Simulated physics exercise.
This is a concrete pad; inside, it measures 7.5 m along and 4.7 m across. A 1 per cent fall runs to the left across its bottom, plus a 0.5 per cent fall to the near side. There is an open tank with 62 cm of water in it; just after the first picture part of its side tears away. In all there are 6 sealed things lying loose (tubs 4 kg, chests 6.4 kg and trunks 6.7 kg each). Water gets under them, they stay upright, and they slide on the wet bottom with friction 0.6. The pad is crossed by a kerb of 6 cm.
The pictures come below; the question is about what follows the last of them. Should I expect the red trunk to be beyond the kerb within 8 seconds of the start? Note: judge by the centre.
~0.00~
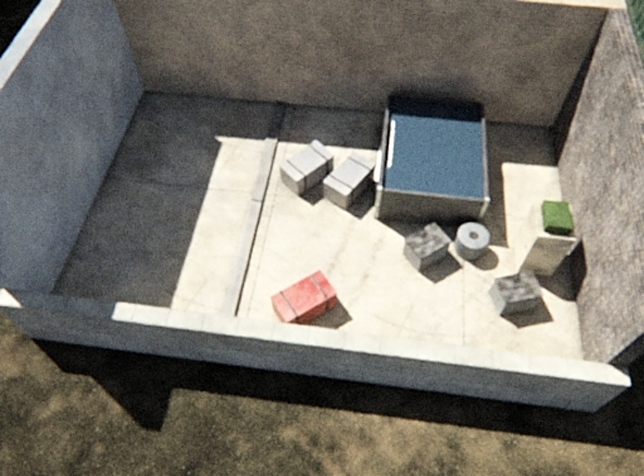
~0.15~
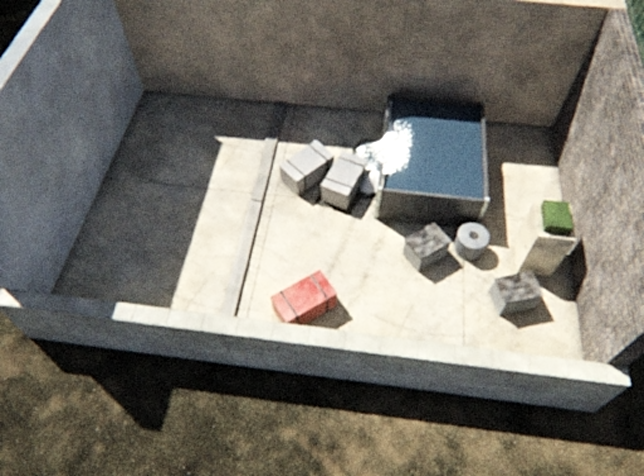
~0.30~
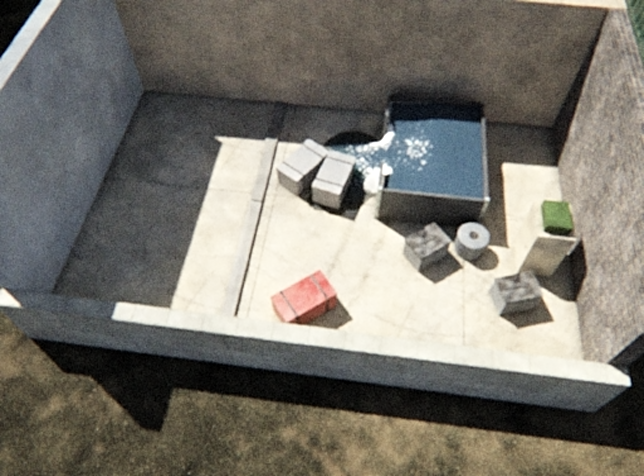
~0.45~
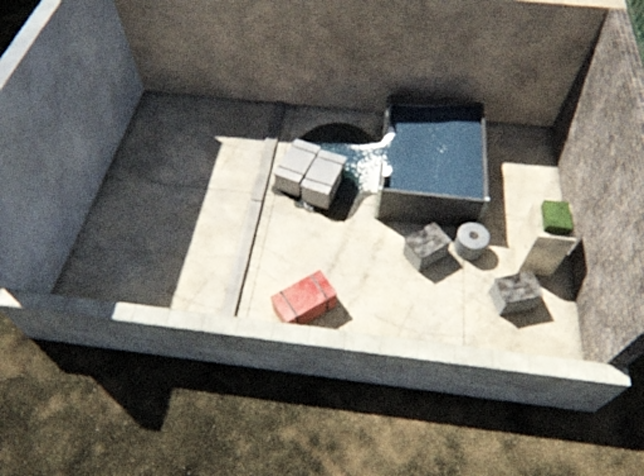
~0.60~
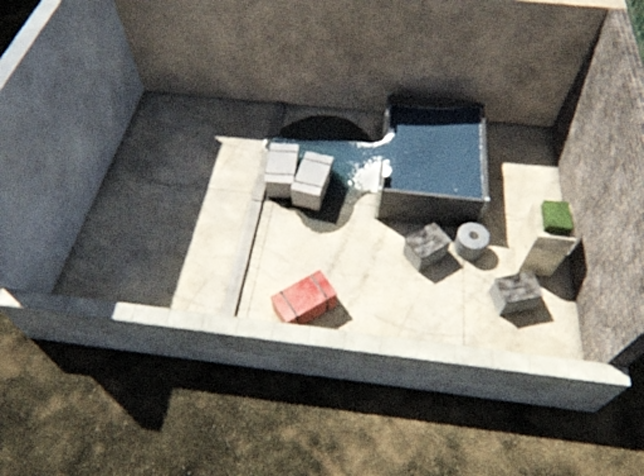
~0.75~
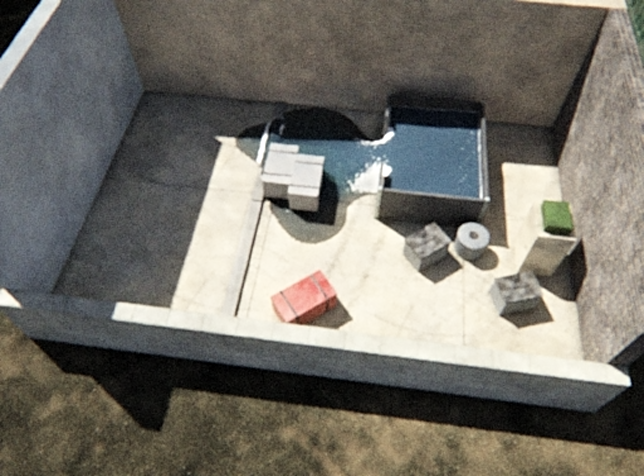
Note, red trunk does not get beyond.
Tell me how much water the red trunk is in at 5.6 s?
4 cm or so.
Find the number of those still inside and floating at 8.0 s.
Count: 3.
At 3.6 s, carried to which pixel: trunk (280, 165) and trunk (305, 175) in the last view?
Estimated pixels: (62, 255) and (100, 278).
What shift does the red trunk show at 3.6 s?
Close to 0 cm.
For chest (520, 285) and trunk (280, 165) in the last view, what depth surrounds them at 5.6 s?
First about 0 cm, second about 17 cm.
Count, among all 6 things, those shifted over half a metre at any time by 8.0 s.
My count gives 3.
After 1.6 s the red trunk is near (304, 295), 0.0 m from its start, aground; 1 of 6 are over the mark; 1 afloat.
After 3.6 s the red trunk is near (304, 294), 0.0 m from its start, aground; 2 of 6 are over the mark; 1 afloat.
After 5.6 s the red trunk is near (305, 294), 0.0 m from its start, aground; 2 of 6 are over the mark; 2 afloat.
After 8.0 s the red trunk is near (417, 313), 1.5 m from its start, afloat; 1 of 6 are over the mark; 3 afloat.
